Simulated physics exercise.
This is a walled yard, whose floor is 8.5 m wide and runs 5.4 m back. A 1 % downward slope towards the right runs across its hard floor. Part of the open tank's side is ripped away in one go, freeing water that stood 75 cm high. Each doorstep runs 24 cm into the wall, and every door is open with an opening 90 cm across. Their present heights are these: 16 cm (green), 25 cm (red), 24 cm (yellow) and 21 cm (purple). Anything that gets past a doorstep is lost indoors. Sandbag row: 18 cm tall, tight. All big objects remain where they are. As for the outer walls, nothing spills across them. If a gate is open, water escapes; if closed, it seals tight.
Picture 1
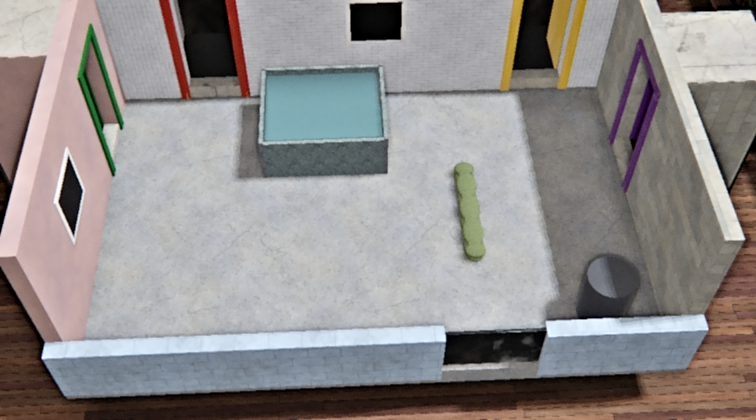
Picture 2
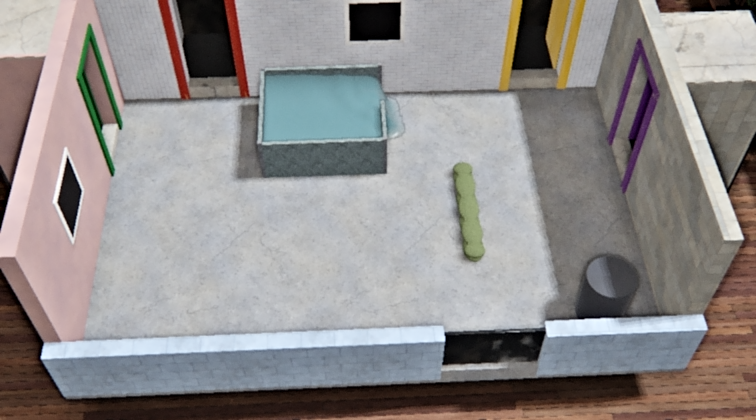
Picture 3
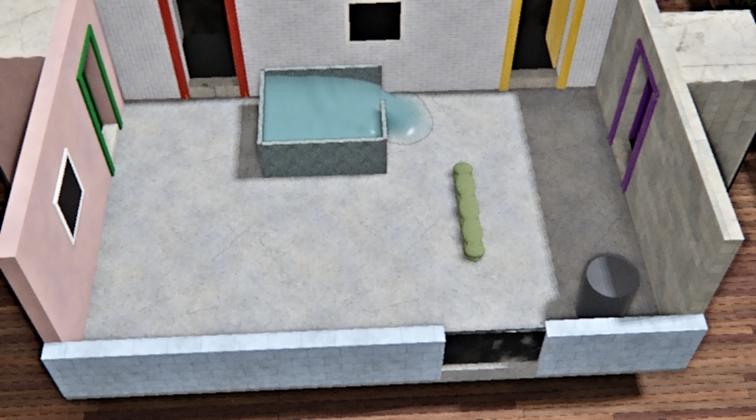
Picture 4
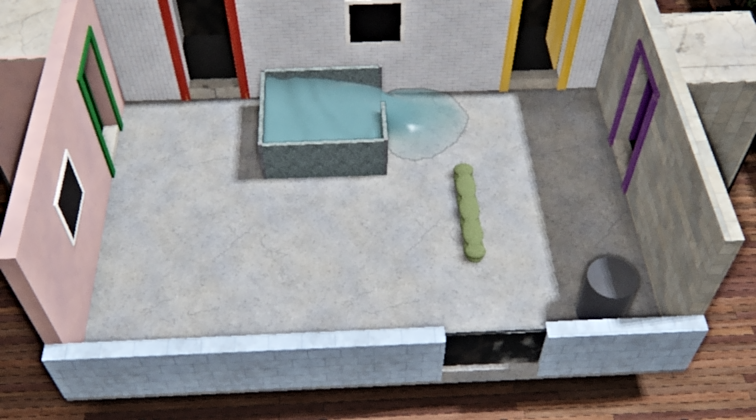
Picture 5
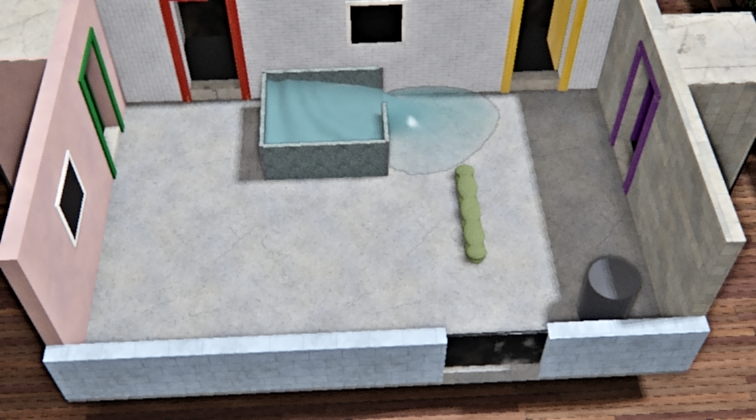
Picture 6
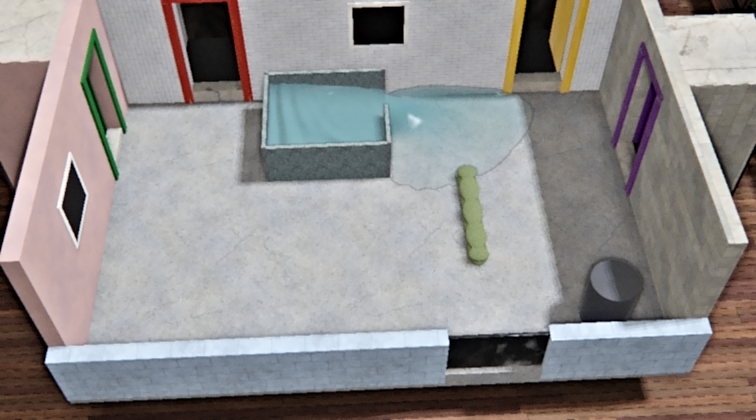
Water burst out of the right side of the open tank by the back wall and spread across the pale floor in a widening, rounded sheet, reaching the top of the green sandbag row.
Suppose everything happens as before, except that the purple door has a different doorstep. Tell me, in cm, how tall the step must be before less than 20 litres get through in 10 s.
It would have to be roughly 22 cm high.
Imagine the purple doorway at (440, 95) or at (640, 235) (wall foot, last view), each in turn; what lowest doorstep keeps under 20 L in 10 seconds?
Roughly 22 cm for the first and 10.0 cm for the second.
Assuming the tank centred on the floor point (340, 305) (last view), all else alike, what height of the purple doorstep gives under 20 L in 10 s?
Then about 7.5 centimetres at the least.
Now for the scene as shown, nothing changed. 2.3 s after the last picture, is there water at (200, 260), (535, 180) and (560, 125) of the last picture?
Listed order - unwetted, soaked through, soaked through.
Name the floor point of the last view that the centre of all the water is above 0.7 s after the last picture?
Around (382, 136).
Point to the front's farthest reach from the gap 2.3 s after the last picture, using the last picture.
(671, 350).
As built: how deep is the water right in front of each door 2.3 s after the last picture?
Green door 0 cm, red door 2 cm, yellow door 12 cm, purple door 26 cm.
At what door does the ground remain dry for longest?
Green.
Then, 0.7 s after the last picture water covers 20 % of the floor, deepest (40 cm) near (599, 96); it has not reached the purple door.
Then, 2.3 s after the last picture water covers 25 % of the floor, deepest (32 cm) near (603, 110); 26 cm at the purple door, 19 litres in over its 21 cm doorstep.
Then, 9.3 s after the last picture water covers 90 % of the floor, deepest (14 cm) near (671, 350); 10 cm at the purple door, 26 litres in over its 21 cm doorstep.
At the purple door as built, the water peaked near 29 cm, 1.7 s after the last picture.
With a doorstep of 20.5 cm, 29 litres would have come in within the 10 s; with 24 cm, 13 litres. So under 20 litres takes about 22 cm.
